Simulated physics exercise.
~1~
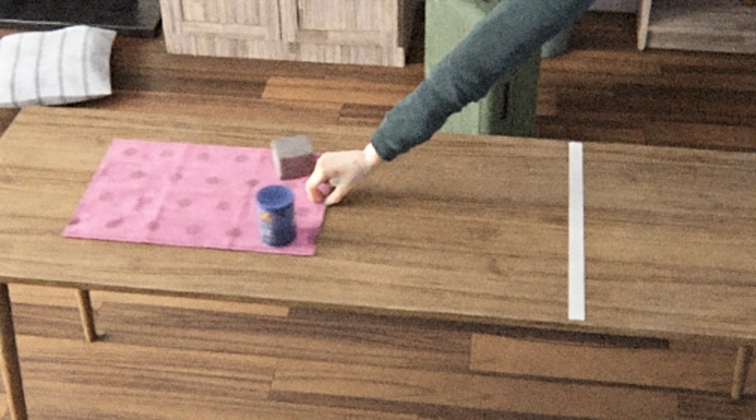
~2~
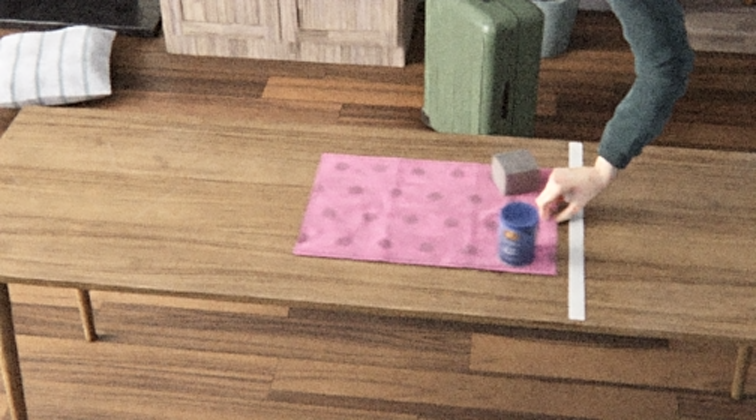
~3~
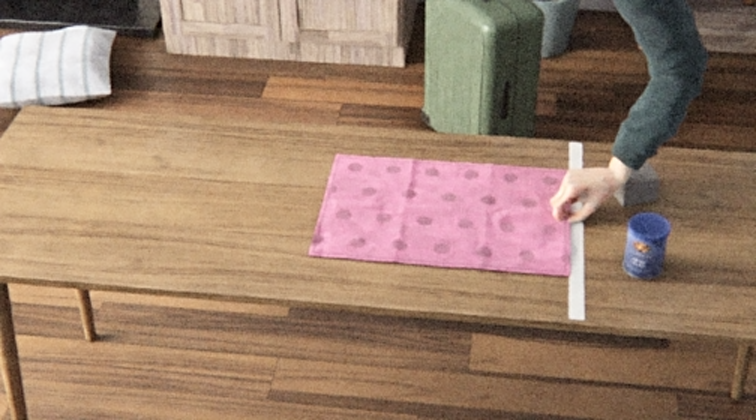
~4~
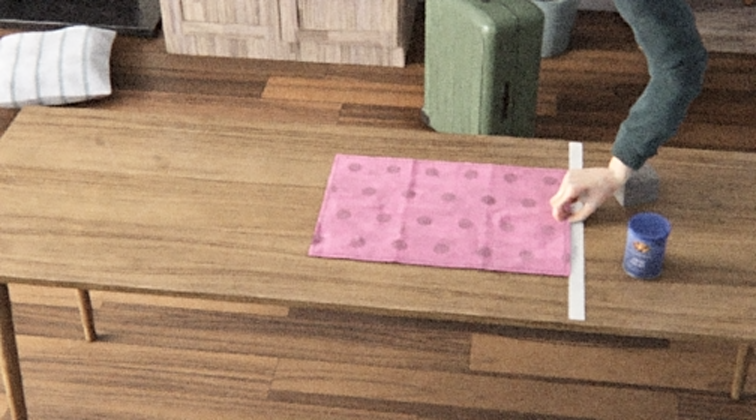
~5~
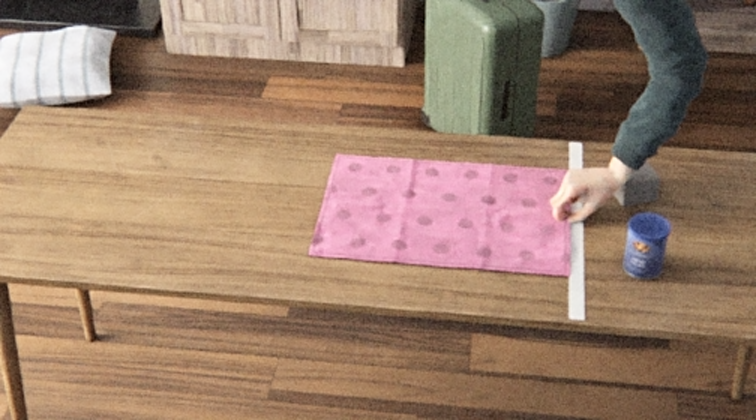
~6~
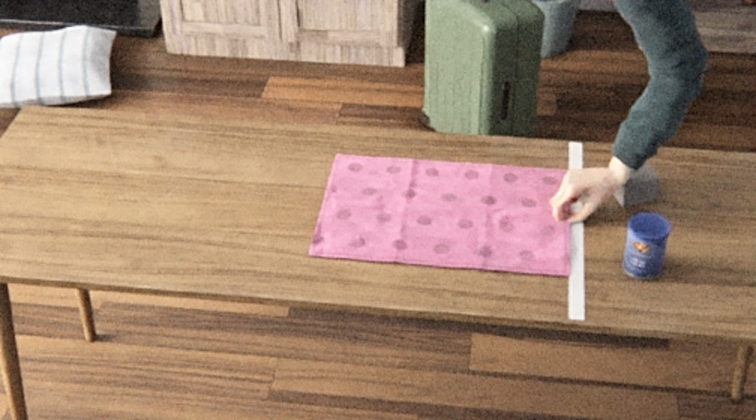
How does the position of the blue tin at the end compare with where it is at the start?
At the start the blue tin stands on the pink mat, well to the left of the white tape. By the end it stands upright on the bare table to the right of the tape.
A bright pink place mat with darker spots lies on the left part of a wooden table, seen from above in a room with a green suitcase behind. A blue tin and a grey block stand near its right edge, and a white strip of tape crosses the table further right. A hand in a dark green sleeve grips that edge and pulls the mat to the right, carrying both objects along. The mat stops with its edge at the tape, while the block and tin slide off it. They end on the bare wood beyond the tape, the tin upright, and everything stays still.
